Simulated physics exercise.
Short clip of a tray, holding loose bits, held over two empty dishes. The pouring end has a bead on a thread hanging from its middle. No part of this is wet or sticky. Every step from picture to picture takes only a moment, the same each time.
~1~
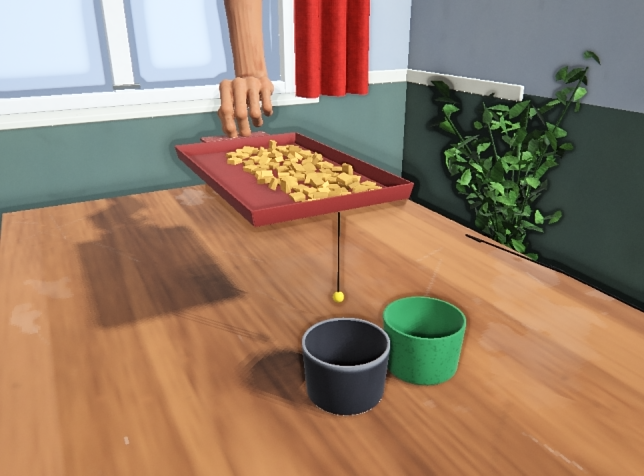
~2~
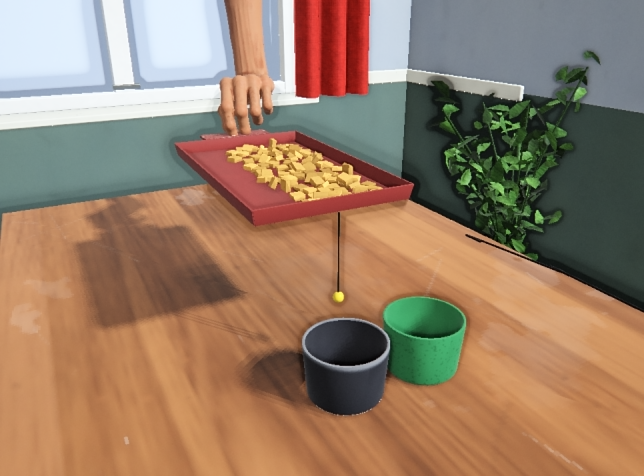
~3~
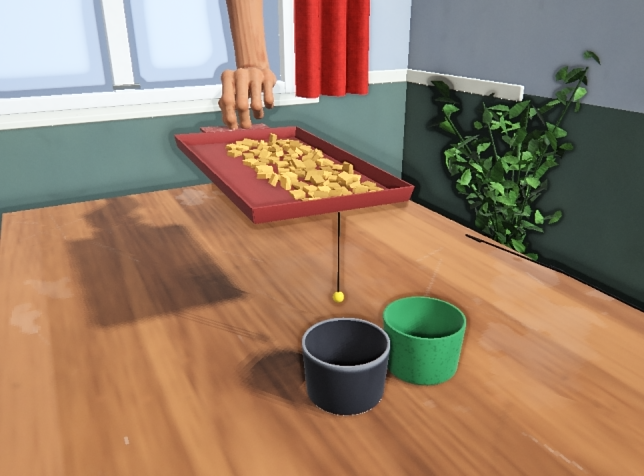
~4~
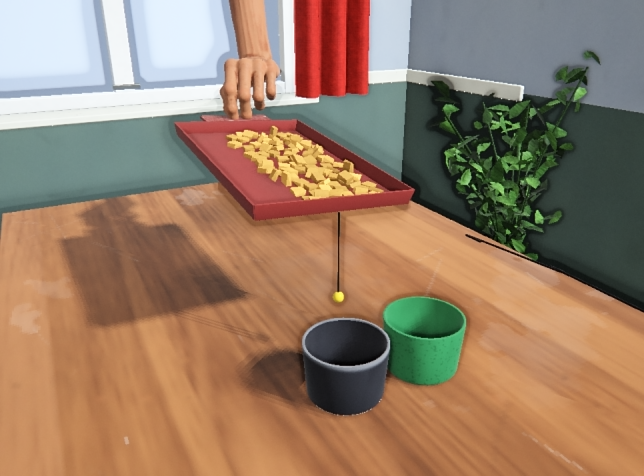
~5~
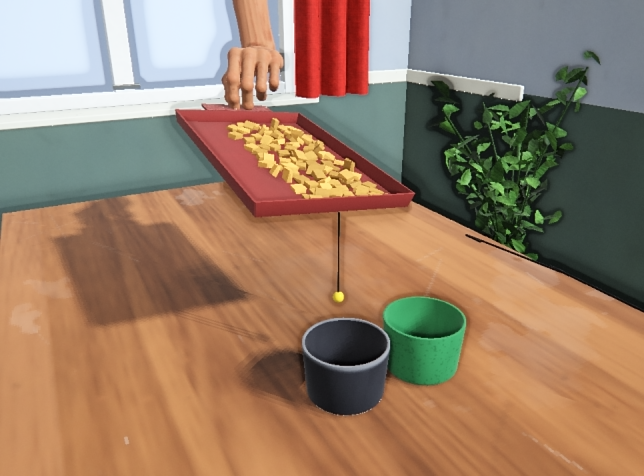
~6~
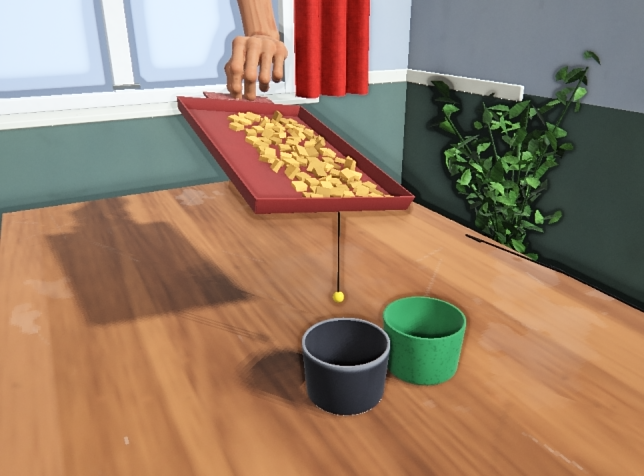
In a room with green and grey walls, a wooden table is seen from slightly above by a still camera. A hand below a window holds a red tray of yellowish cereal pieces, a yellow bead hanging beneath it on a dark thread, near a dark dish and a green one at its right. The hand slowly raises the tray's far end, tilting it slightly toward the right front corner.
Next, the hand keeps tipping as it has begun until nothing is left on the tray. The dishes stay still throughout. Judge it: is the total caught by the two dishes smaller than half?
I expect most of the load to be wasted.
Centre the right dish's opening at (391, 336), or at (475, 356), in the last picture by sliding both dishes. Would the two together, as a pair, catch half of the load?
Taking them in turn, it's short of half and then short of half.
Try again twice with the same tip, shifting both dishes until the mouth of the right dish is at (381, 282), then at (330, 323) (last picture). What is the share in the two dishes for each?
70 % and 0 %.
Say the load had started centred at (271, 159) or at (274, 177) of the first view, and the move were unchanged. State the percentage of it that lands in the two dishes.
Around 20 then around 10 per cent.
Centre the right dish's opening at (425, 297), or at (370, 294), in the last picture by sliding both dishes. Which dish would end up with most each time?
Try 1: The dish at right; try 2: The dish at right.
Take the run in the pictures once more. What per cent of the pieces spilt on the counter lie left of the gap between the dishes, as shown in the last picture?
Some 40 %.
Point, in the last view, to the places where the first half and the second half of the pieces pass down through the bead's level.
The early half goes through (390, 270), the late half through (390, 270).
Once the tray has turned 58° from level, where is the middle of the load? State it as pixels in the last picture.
Roughly (357, 148).
Soon after the last picture, tray tipped steeply; nearly all on the tray; a stray few in the air.
A little later, tray tipped right over; about half on the tray; about a quarter outside both; about a quarter in the air.
Later still, tray tipped past a quarter turn; a small part in the right dish; nearly all outside both.
At rest, tray tipped past a quarter turn; none in the left dish; a small part in the right dish; nearly all outside both.
